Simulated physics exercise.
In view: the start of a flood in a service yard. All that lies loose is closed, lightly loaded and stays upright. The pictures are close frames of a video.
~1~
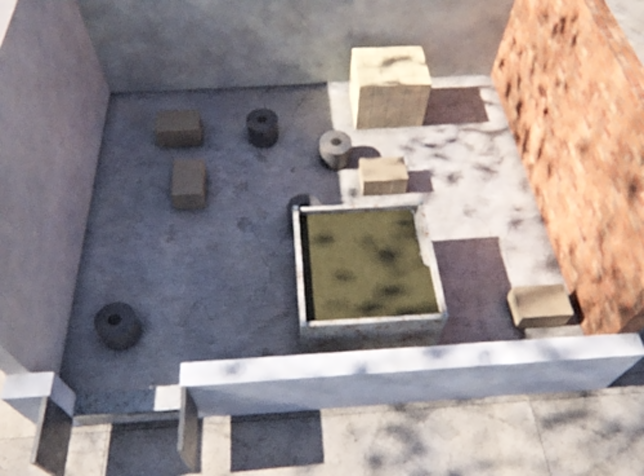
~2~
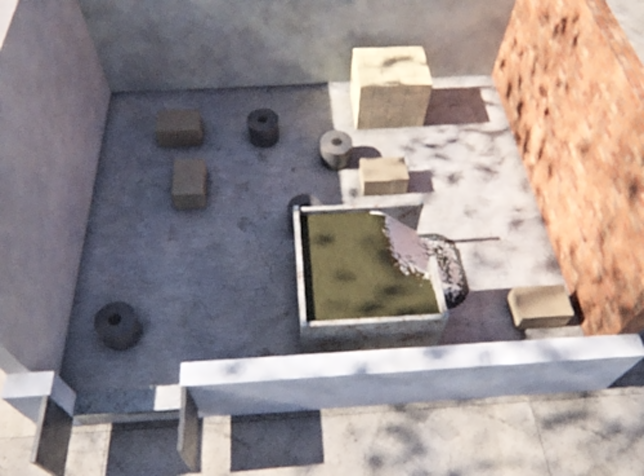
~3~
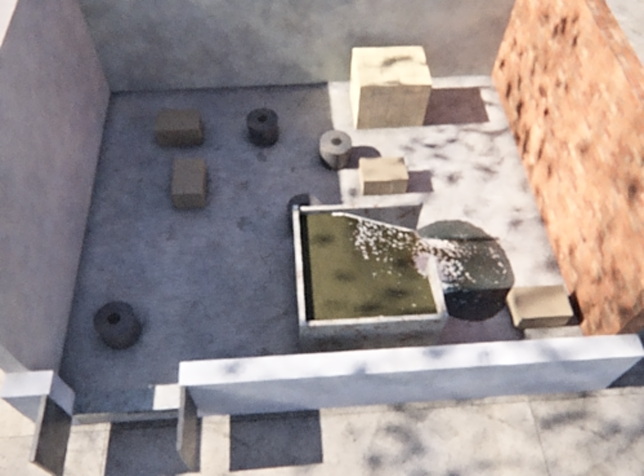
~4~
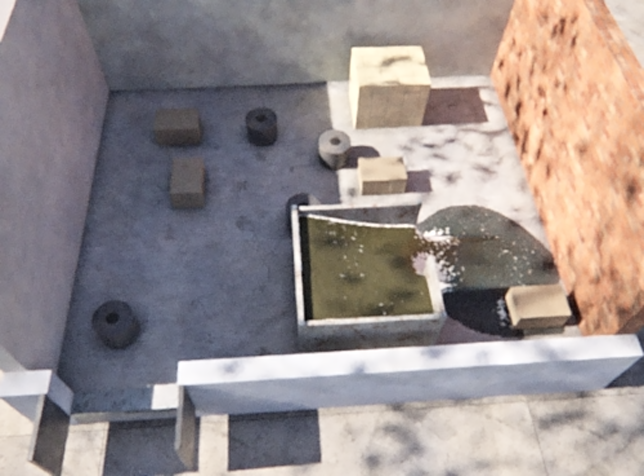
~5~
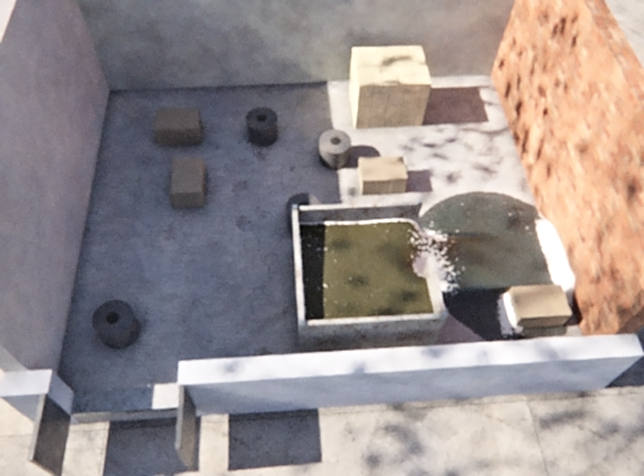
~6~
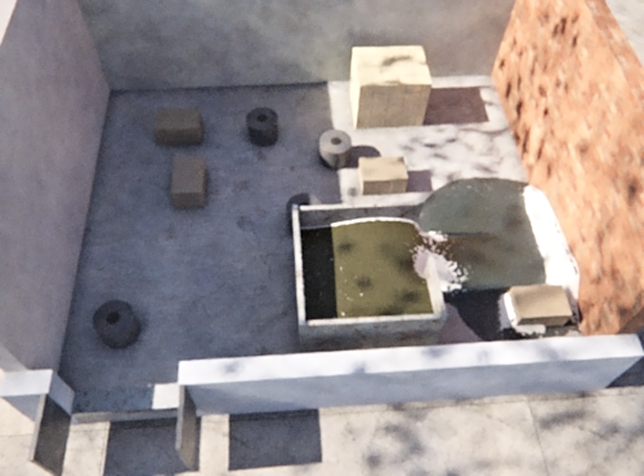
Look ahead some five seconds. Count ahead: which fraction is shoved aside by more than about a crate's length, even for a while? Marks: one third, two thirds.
That comes to not even a third.
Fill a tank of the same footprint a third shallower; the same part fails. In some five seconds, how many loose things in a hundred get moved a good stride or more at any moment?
Close to 10 %.
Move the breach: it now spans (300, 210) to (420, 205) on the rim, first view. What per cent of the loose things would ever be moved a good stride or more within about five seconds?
Roughly 60 per cent.
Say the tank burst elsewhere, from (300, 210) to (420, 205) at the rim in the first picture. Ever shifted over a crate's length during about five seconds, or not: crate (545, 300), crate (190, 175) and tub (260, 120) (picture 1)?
One after the other: Not that far, less than that, moved that far.
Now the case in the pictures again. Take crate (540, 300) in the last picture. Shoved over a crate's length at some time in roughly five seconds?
For that one: That far or more.
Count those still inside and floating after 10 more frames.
The number is 0.
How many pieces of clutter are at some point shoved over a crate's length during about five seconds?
The number is 1.
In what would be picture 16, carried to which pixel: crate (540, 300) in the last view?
Near (501, 318).
A moment on, 0 of 8 are well off their spots; 0 afloat.
Next, 1 of 8 are well off their spots; 0 afloat.
Later, 1 of 8 are well off their spots; 1 afloat.
In the end, 0 of 8 are well off their spots, and 1 have been at some point; 0 afloat.
